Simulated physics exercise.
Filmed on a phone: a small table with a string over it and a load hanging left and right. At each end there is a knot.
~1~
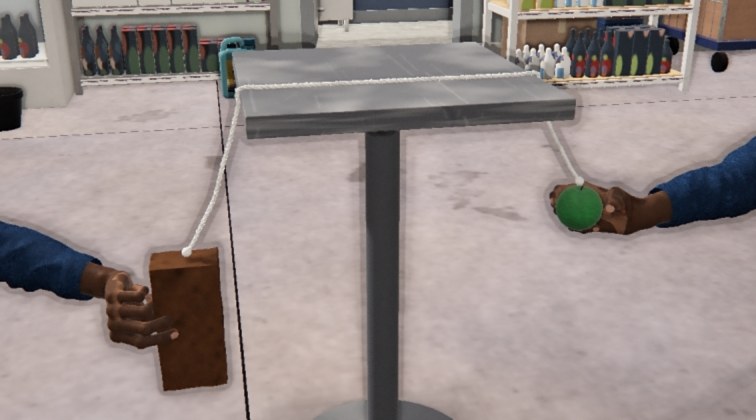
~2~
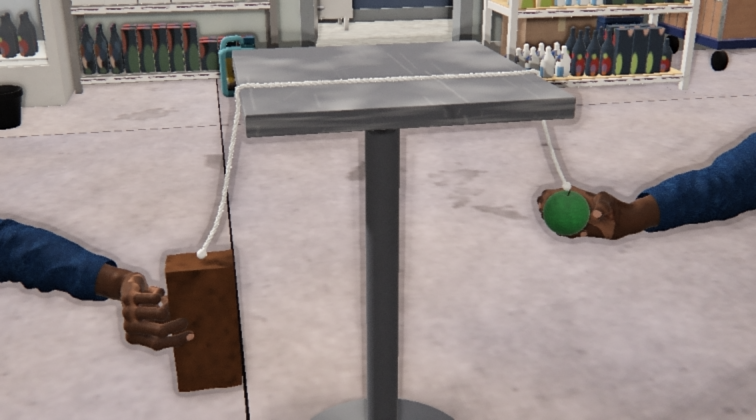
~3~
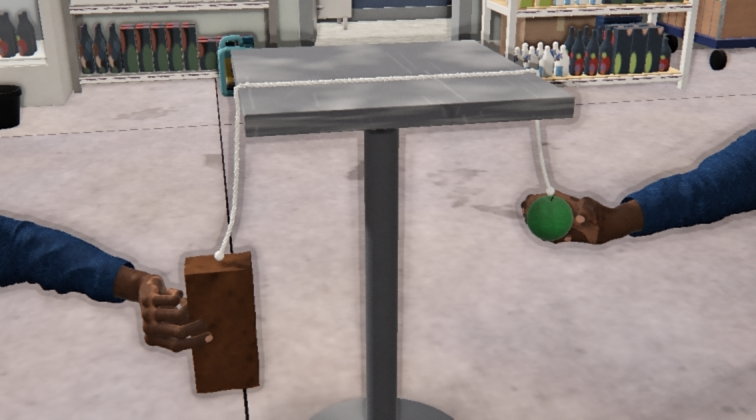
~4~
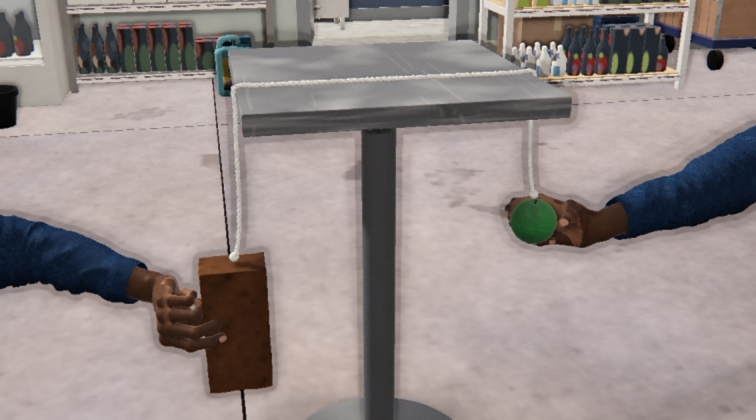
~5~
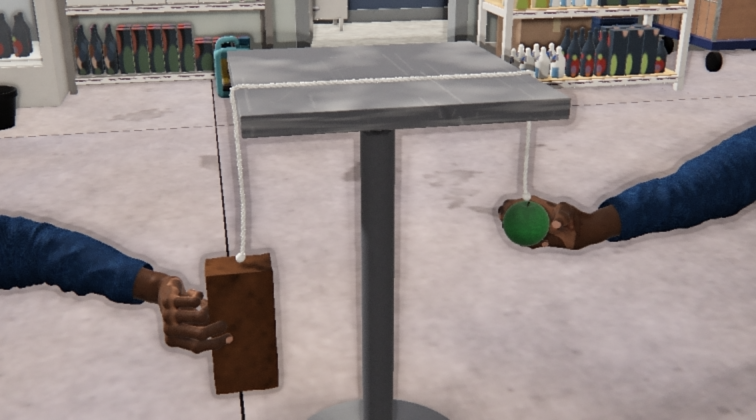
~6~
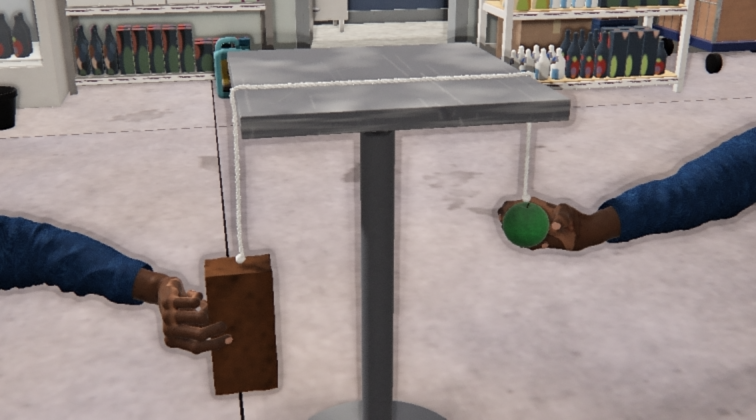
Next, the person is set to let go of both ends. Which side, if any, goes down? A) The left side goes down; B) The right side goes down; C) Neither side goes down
A.
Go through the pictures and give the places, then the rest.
In the first picture, left brick (191, 320); right apple (579, 208); string over the top (371, 82).
In the second picture, left brick (205, 321); right apple (566, 213).
In the third picture, left brick (223, 323); right apple (550, 218).
In the fourth picture, left brick (237, 323); right apple (534, 221).
In the fifth picture, left brick (243, 324); right apple (526, 224).
In the sixth picture, left brick (242, 325); right apple (526, 225); string over the top (366, 82).
Then, 0.84 s after the last picture, left brick down on the floor; right apple pulled up onto the top near (235, 62).
Then, 1.42 s after the last picture, left brick down on the floor; right apple down on the floor.
At rest, left brick down on the floor; right apple down on the floor. The string drops leftwards.
